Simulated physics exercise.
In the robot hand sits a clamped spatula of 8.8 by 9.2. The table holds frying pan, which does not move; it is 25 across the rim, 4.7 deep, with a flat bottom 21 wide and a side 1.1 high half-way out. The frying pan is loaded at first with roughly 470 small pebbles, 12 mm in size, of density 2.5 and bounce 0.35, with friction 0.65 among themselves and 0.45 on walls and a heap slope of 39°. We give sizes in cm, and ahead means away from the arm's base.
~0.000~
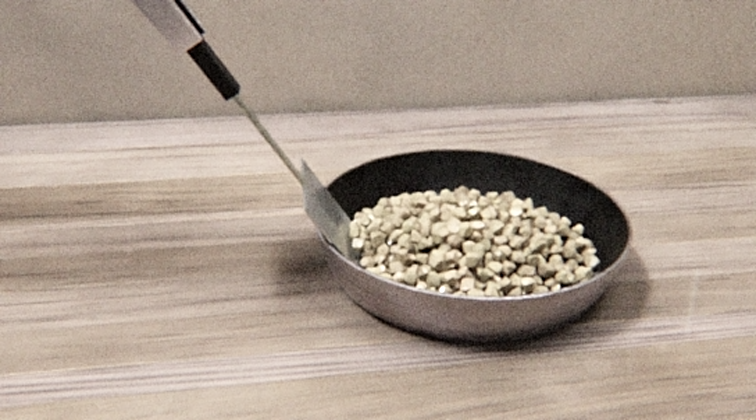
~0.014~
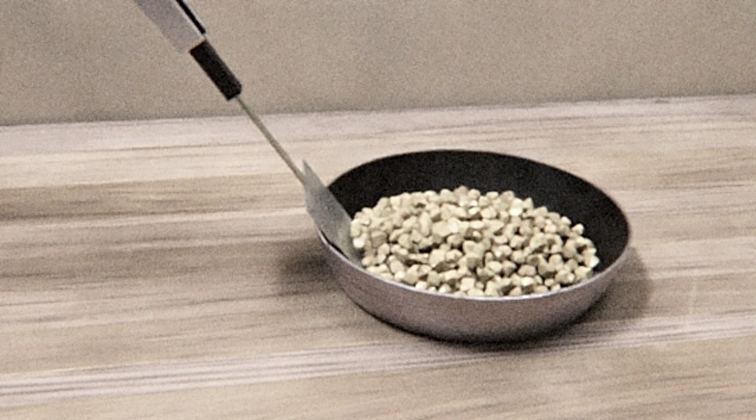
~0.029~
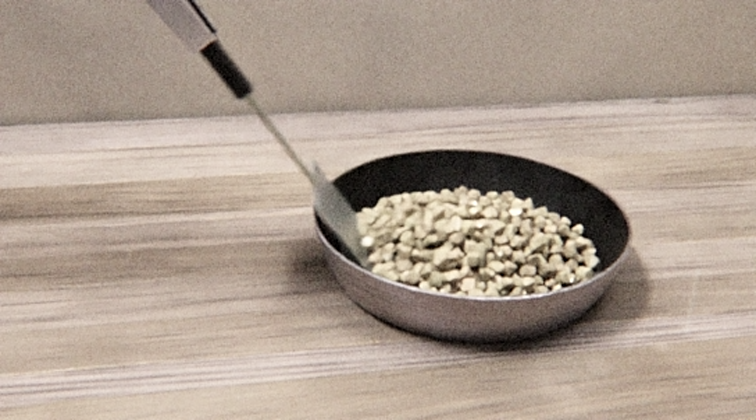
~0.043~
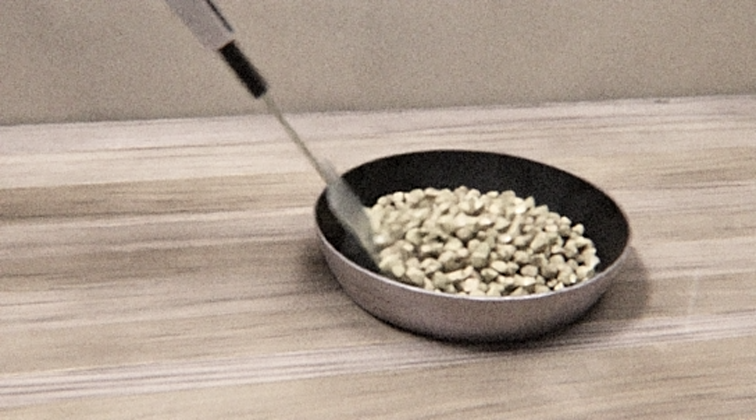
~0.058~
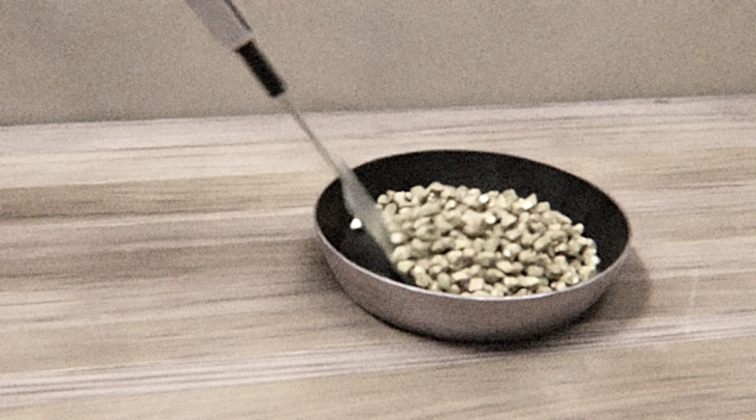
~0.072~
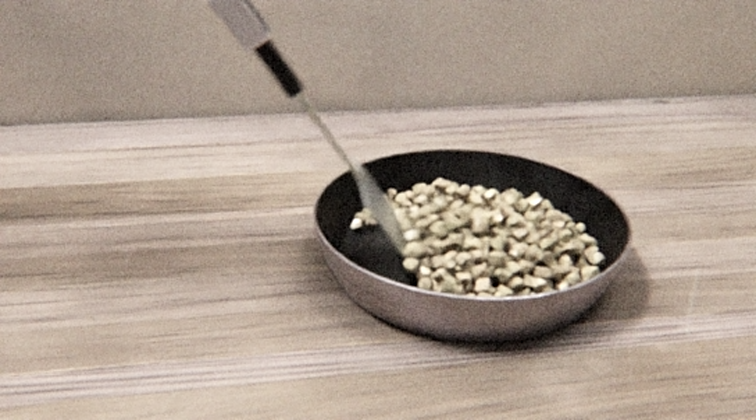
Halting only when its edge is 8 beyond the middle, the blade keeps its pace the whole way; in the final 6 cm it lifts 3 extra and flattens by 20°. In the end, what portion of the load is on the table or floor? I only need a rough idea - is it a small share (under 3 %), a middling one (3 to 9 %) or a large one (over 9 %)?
A large one, over 9 %.
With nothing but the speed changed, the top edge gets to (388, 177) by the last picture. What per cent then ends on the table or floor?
Some 30 percent.
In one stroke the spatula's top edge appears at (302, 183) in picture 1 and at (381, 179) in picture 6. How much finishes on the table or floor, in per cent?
Around 25 per cent finishes there.
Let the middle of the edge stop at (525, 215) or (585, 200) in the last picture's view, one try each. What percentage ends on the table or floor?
Close to 5 and close to 35 per cent, respectively.
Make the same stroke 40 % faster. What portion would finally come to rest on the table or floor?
Estimated result: Some 25 %.
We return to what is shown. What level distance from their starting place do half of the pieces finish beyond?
I'd put it at close to 4 centimetres.
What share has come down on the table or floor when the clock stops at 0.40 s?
Around 10 %.
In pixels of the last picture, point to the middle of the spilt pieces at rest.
My best guess is near (684, 246).
After 0.12 s, sloping 58°, highest piece 6 above the table; 470 in the frying pan.
After 0.17 s, sloping 51°, highest piece 7 above the table; 470 in the frying pan.
After 0.40 s, sloping 38°, highest piece 7 above the table; 413 in the frying pan, 54 on the table or floor, 3 on the blade or in flight.
After 1.45 s, sloping 38°, highest piece 6 above the table; 412 in the frying pan, 58 on the table or floor.
At rest, 412 in the frying pan, 58 on the table or floor. That is 12 % on the table or floor.
